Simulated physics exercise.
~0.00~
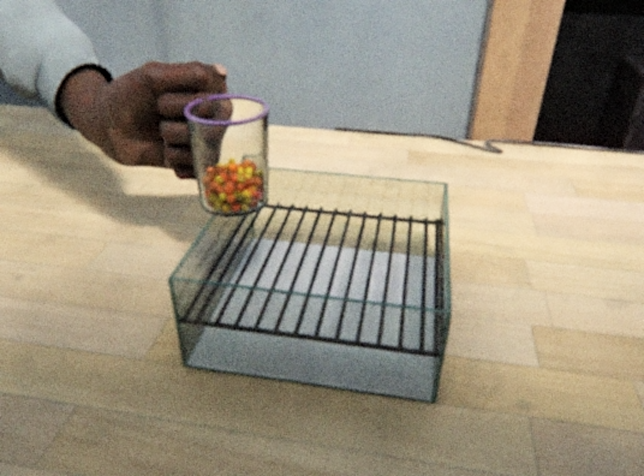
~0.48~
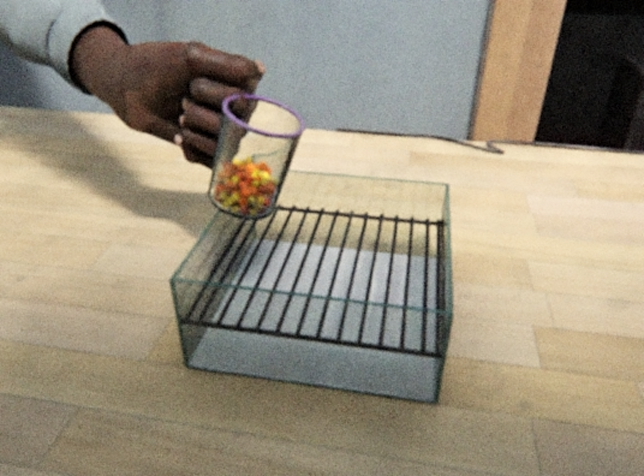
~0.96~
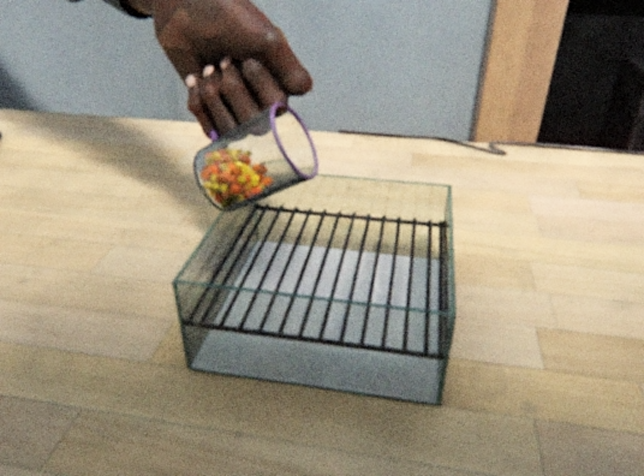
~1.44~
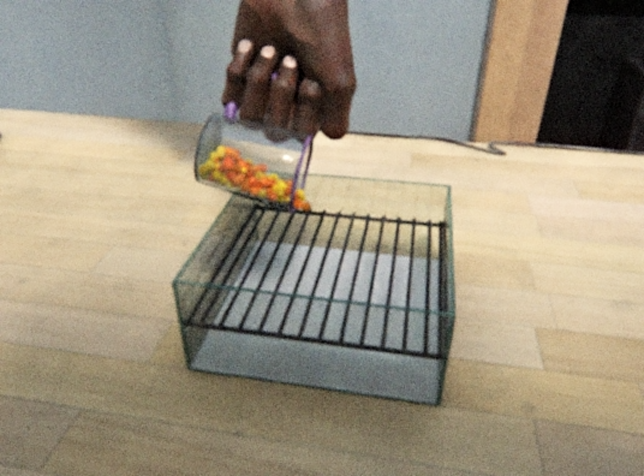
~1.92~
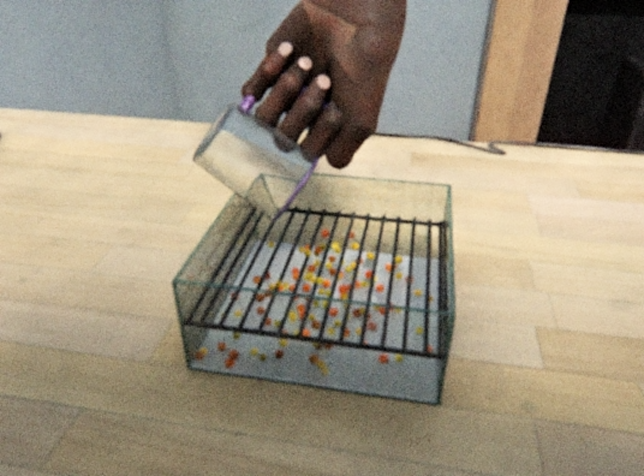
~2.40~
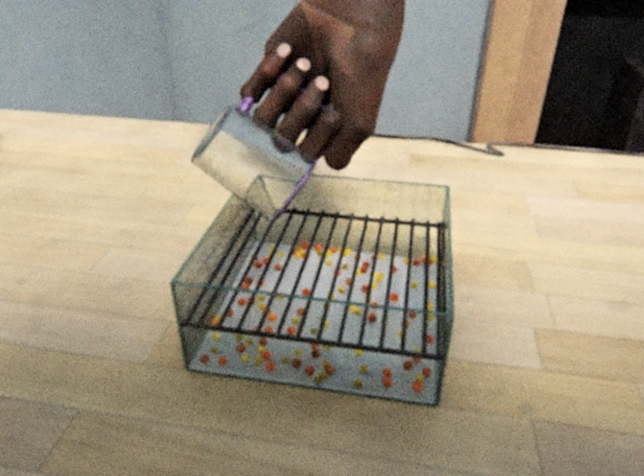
On a wooden tabletop, a hand moved a clear cup of small yellow and orange pieces to the right and tipped it over a wire rack in a glass tray, and both colours dropped through the wires and scattered across the bottom underneath.
